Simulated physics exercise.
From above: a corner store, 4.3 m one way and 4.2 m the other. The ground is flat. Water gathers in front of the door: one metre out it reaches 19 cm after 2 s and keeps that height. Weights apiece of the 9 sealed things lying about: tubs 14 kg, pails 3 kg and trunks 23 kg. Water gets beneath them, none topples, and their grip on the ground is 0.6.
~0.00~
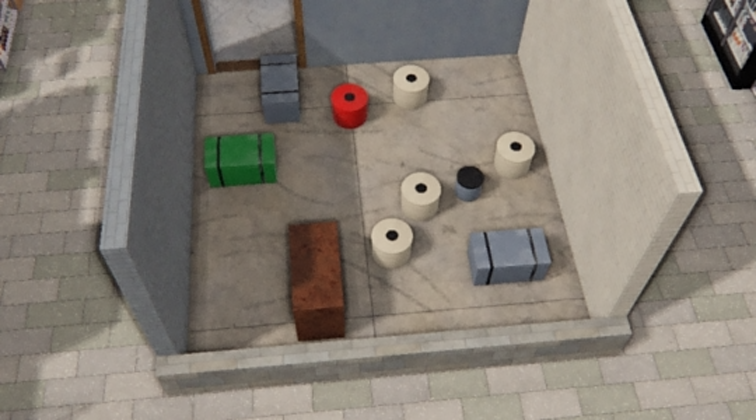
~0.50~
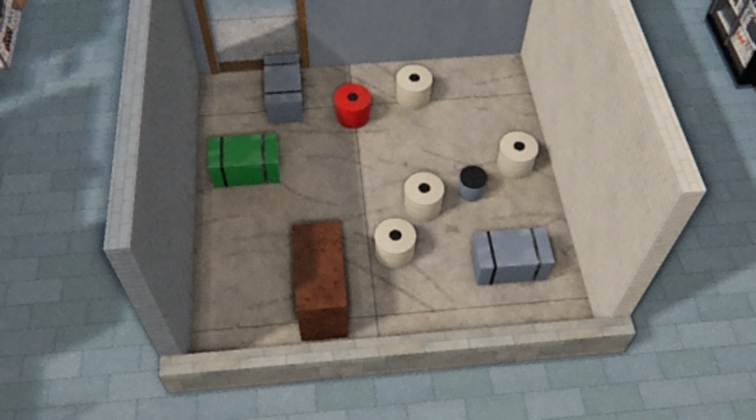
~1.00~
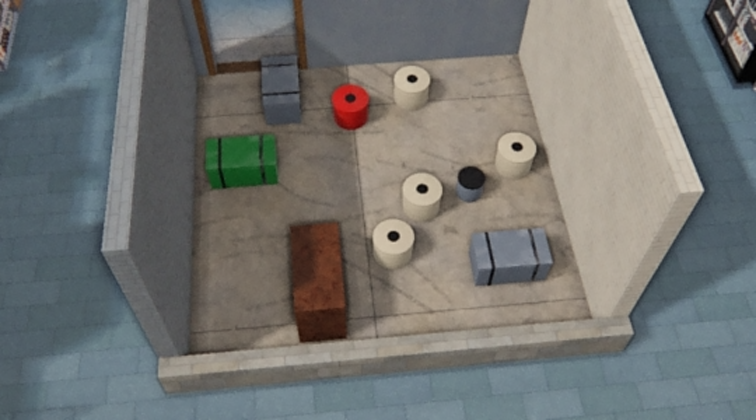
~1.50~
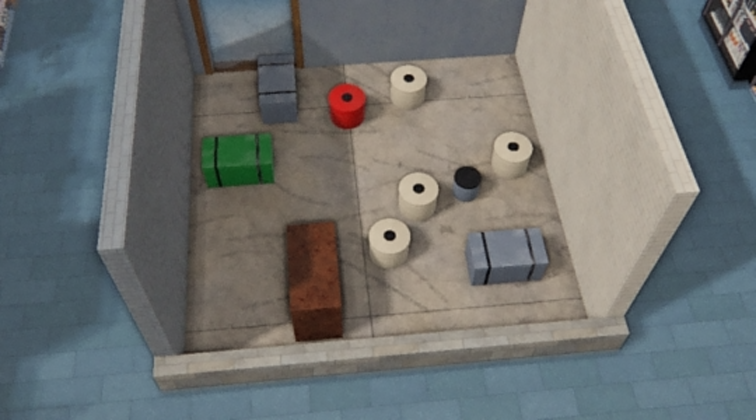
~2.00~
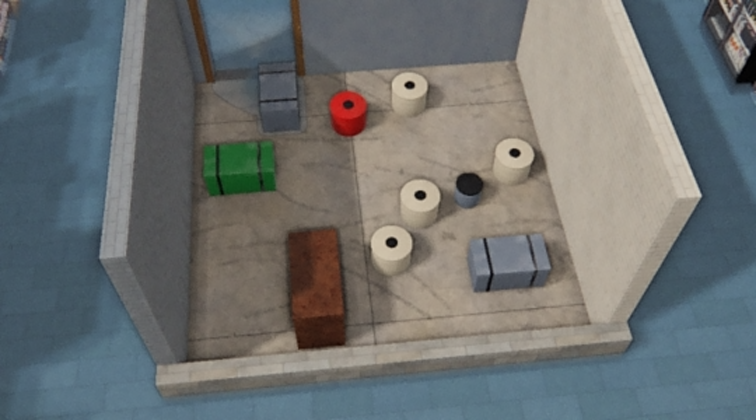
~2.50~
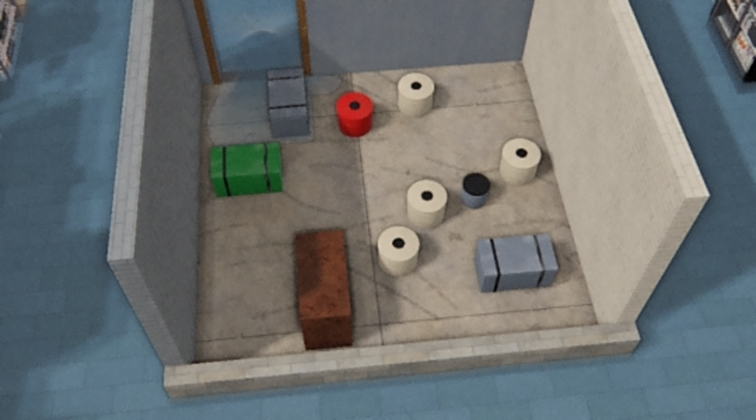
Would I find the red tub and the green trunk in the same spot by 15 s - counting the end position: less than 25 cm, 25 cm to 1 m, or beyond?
The red tub stays put; the green trunk ends far away.
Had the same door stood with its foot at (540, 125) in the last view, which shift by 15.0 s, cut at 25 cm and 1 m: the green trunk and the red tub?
Then the green trunk travels far, the red tub ends far away.
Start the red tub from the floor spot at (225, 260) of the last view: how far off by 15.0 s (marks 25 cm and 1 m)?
It gets carried off.
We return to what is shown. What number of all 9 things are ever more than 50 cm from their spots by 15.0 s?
5 of them.
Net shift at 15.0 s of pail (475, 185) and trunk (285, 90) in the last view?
In that order: 80 cm, 300 cm.
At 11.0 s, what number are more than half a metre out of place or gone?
By then 2.
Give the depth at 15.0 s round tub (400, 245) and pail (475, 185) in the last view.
About 10 and 10 cm.
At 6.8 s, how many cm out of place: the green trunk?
Roughly 150 cm by then.
After 3.5 s the red tub is near (355, 106), 0.0 m from its start, aground; the green trunk is near (249, 177), 0.3 m from its start, aground; 0 afloat.
After 6.8 s the red tub is near (355, 106), 0.0 m from its start, aground; the green trunk is near (273, 276), 1.6 m from its start, afloat; 2 afloat.
After 11.0 s the red tub is near (355, 106), 0.0 m from its start, aground; the green trunk is near (278, 313), 2.1 m from its start, afloat; 2 afloat.
After 15.0 s the red tub is near (355, 106), 0.0 m from its start, aground; the green trunk is near (274, 317), 2.1 m from its start, afloat; 7 afloat.
